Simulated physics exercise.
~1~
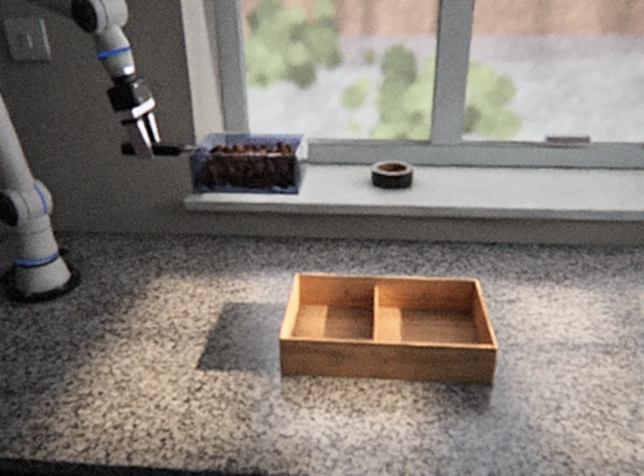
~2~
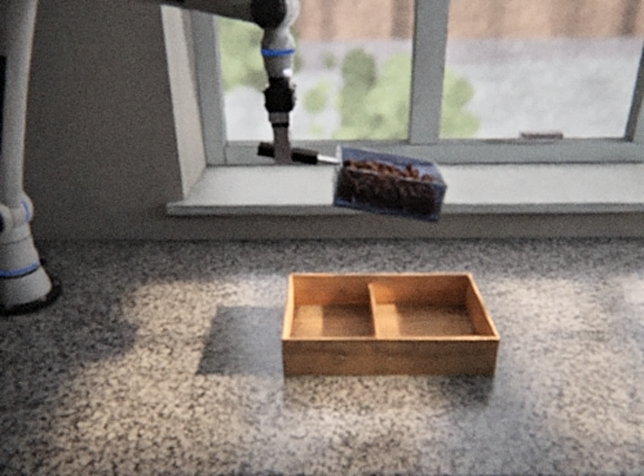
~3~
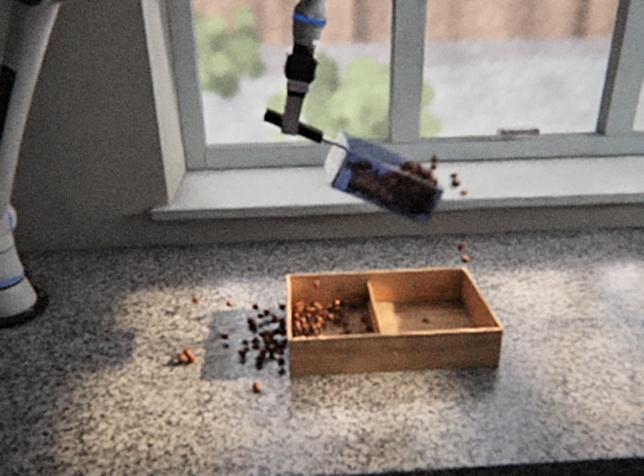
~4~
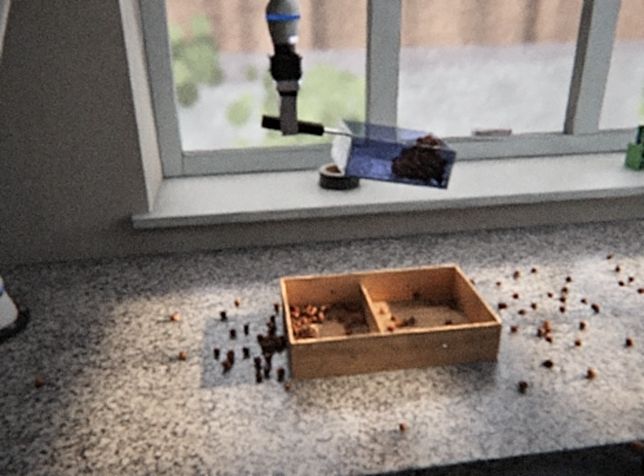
A robot arm swung a clear bluish box of hazelnuts rightward from the windowsill and tipped it over a divided wooden crate, spilling some into the crate and many across the counter, then leveled the box with plenty still inside.
